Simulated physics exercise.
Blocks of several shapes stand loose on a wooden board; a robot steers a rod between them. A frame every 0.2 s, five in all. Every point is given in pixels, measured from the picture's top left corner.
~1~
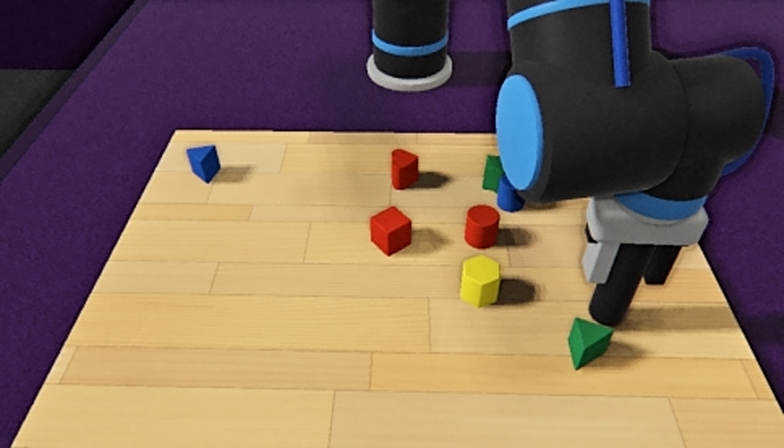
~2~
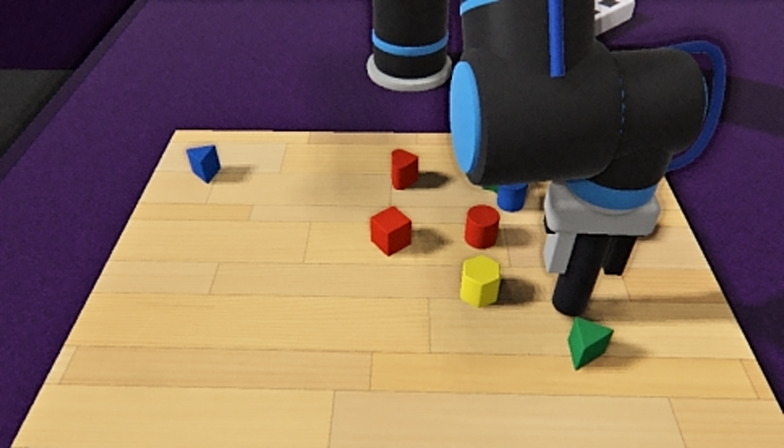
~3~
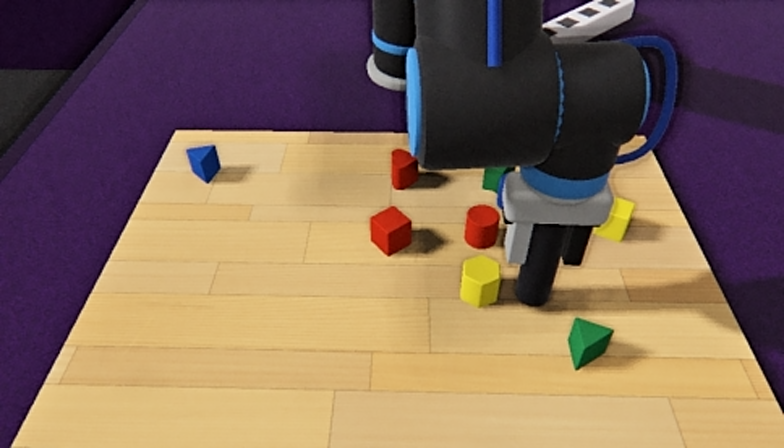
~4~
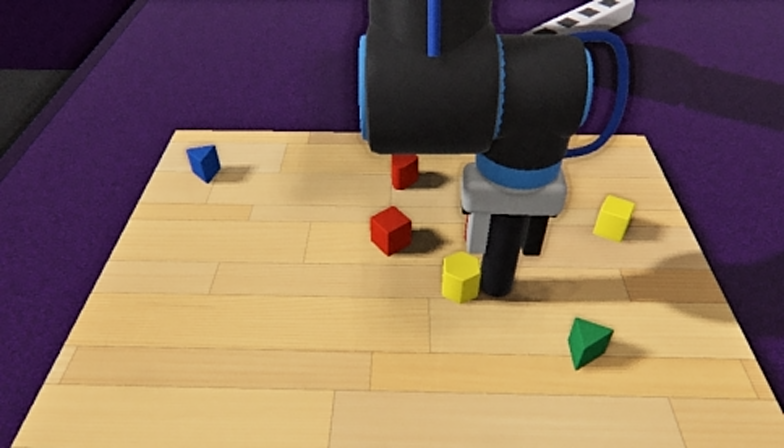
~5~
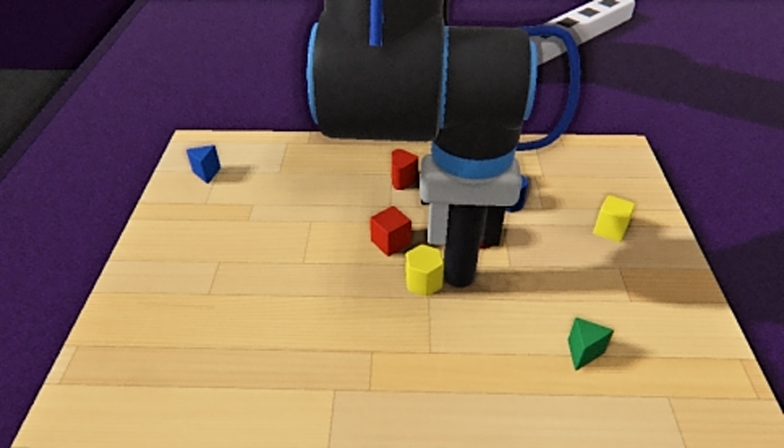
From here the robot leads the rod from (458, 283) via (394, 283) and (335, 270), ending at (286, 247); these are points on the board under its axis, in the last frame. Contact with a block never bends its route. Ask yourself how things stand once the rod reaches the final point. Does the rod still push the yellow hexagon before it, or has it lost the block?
It stays ahead.
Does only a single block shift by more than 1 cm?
Yes - that is the case.
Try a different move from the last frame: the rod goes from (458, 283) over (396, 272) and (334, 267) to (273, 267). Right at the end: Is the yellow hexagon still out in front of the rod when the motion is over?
Yes - that is the case.
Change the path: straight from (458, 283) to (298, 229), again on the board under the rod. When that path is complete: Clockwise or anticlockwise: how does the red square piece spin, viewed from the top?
Seen from above, clockwise.
What follows on the original path. One third of the way, rod at (392, 275); yellow hexagon at (359, 250), turned 35° clockwise.
Two thirds of the way, rod at (332, 262); yellow hexagon at (299, 238), turned 30° clockwise.
At the end, rod at (285, 240); red square piece unmoved; yellow hexagon at (248, 225).
